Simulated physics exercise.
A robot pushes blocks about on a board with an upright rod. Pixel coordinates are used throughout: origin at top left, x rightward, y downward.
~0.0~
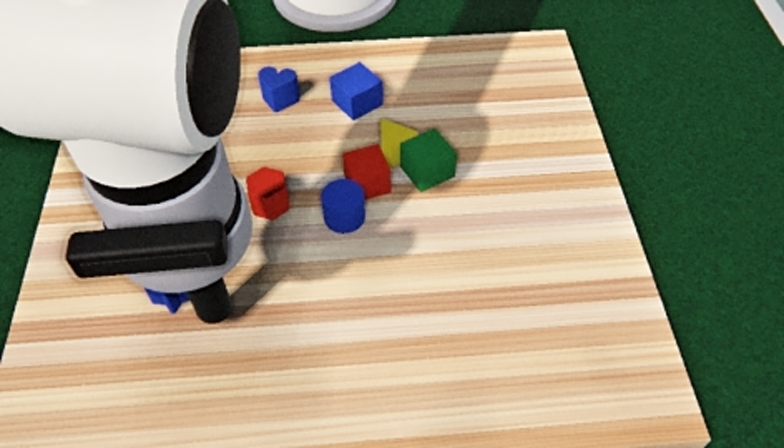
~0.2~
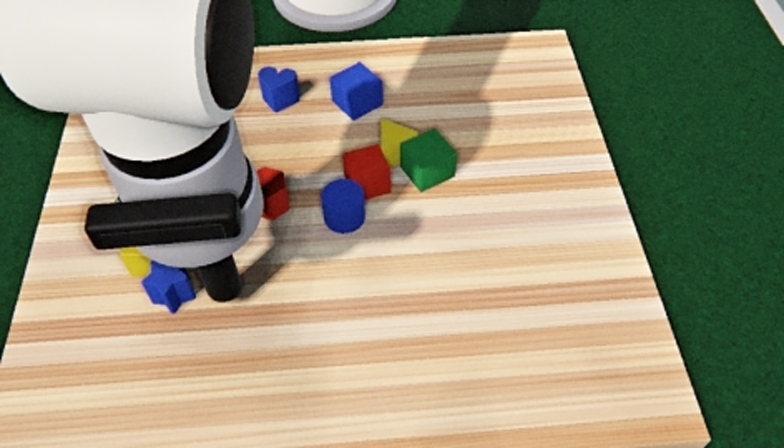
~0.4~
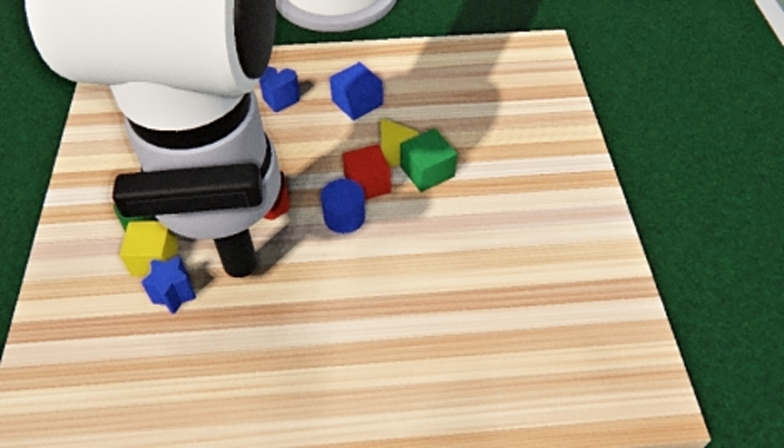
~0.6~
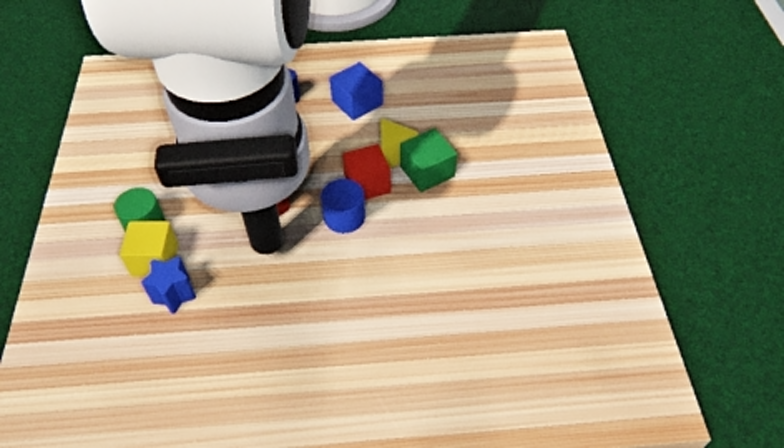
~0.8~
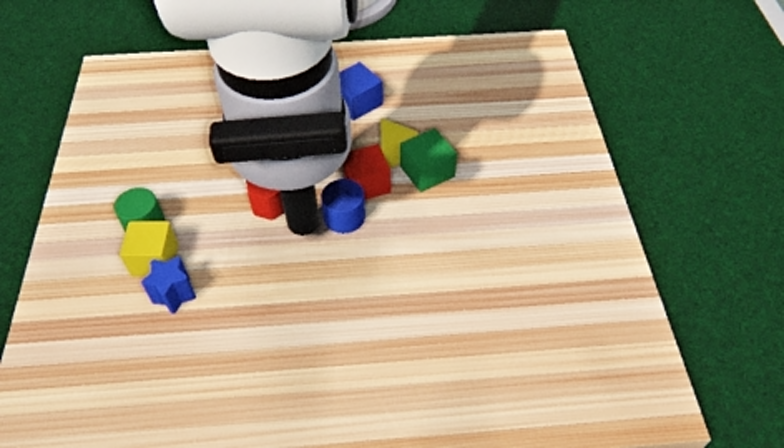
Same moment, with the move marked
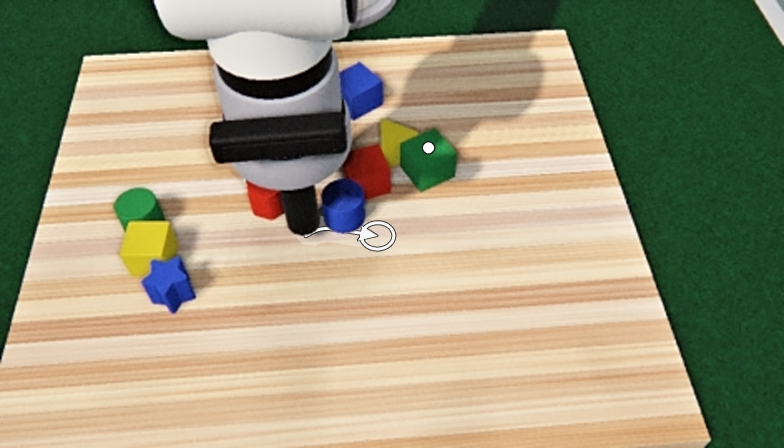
A white and grey robot arm with a black upright rod moves over a striped wooden board on a green surface, seen from above by a still camera. Red, blue, yellow and green blocks sit towards the board's top and left. The rod slides up and right from the left side, uncovering green, yellow and blue blocks, and nears the blue cylinder, while no block visibly shifts.
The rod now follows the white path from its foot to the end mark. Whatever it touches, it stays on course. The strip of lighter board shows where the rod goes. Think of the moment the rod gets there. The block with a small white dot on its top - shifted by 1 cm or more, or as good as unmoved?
It stays.
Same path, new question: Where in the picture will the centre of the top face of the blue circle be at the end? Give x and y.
The blue circle ends near (399, 189).
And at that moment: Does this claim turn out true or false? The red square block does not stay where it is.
That is true.
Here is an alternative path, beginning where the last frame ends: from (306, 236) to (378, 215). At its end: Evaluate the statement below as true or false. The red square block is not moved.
Verdict: False.
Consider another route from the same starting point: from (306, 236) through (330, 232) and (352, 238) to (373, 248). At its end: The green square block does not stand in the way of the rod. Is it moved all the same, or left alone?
The green square block is left alone.
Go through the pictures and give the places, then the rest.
Lower end of the rod at (215, 310), tops of blocks, blue circle at (342, 194), red square block at (366, 161), yellow triangular block at (394, 132), green square block at (429, 148), in the first frame.
Rod at (225, 289), blocks as before, in the second frame.
Rod at (241, 265), blocks as before, in the third frame.
Rod at (267, 243), blocks as before, in the fourth frame.
Rod at (304, 224), blue circle at (342, 194), red square block at (366, 161), yellow triangular block at (394, 132), green square block at (429, 148), in the fifth frame.
The drawn path runs from (306, 236) by way of (329, 229) and (353, 232) to (378, 236); the dot is on the green square block.
On the path given first. Halfway along, rod at (340, 219); blue circle at (372, 191); red square block at (377, 156), turned 35° anticlockwise; yellow triangular block at (397, 128).
At the end, rod at (377, 224); blue circle at (399, 189); red square block at (380, 155), turned 55° anticlockwise; yellow triangular block at (397, 126); green square block not moved.
